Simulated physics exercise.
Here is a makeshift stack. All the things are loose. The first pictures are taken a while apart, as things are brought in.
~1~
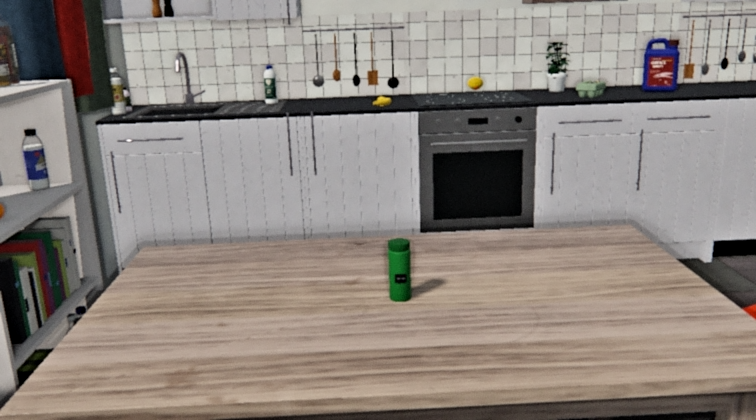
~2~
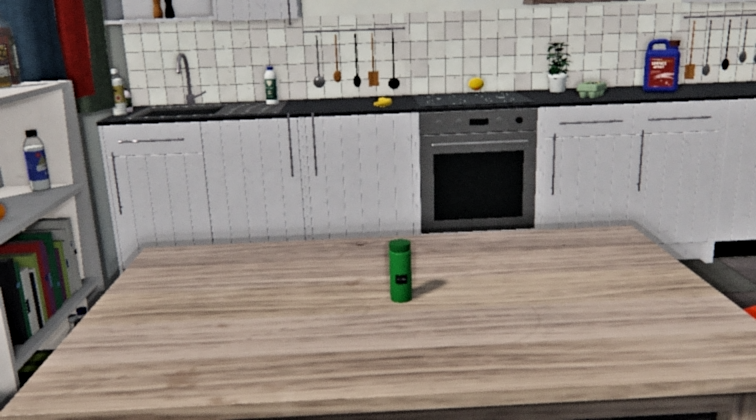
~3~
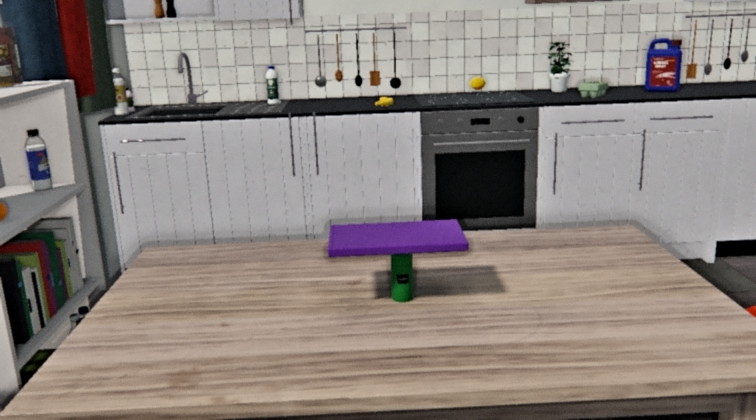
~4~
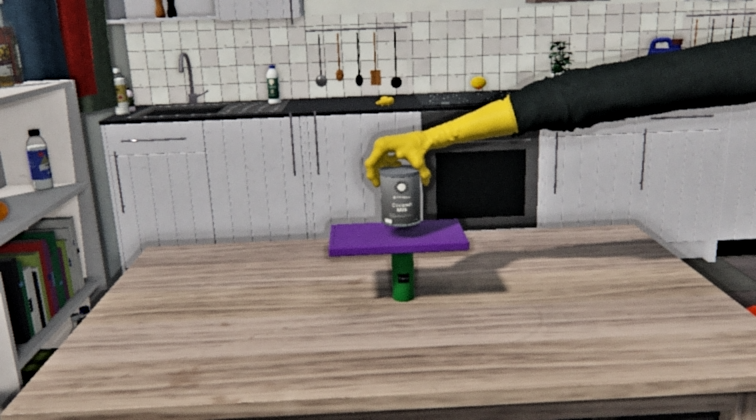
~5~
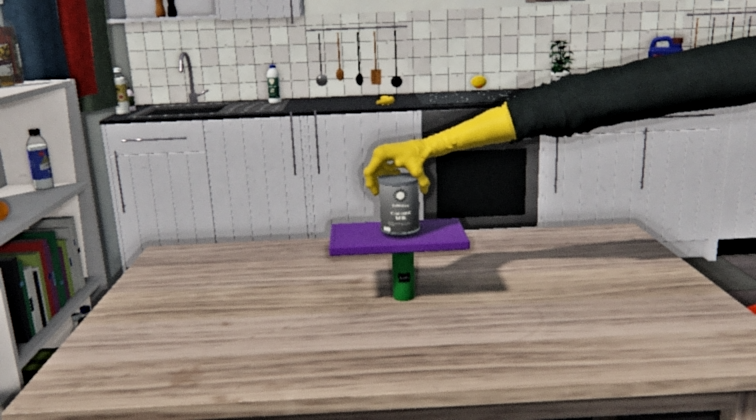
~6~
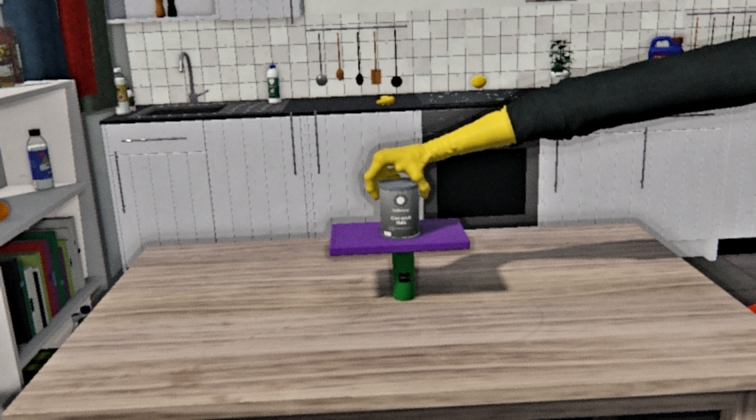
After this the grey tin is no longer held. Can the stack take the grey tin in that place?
Here the stack stays up.
Then, 0.20 s after the last picture, nothing has stirred.
Then, 0.40 s after the last picture, grey tin resting near (400, 208).
At rest, all 3 in place. Seen from the same camera at the end, grey tin near (400, 208). The stack keeps its balance.
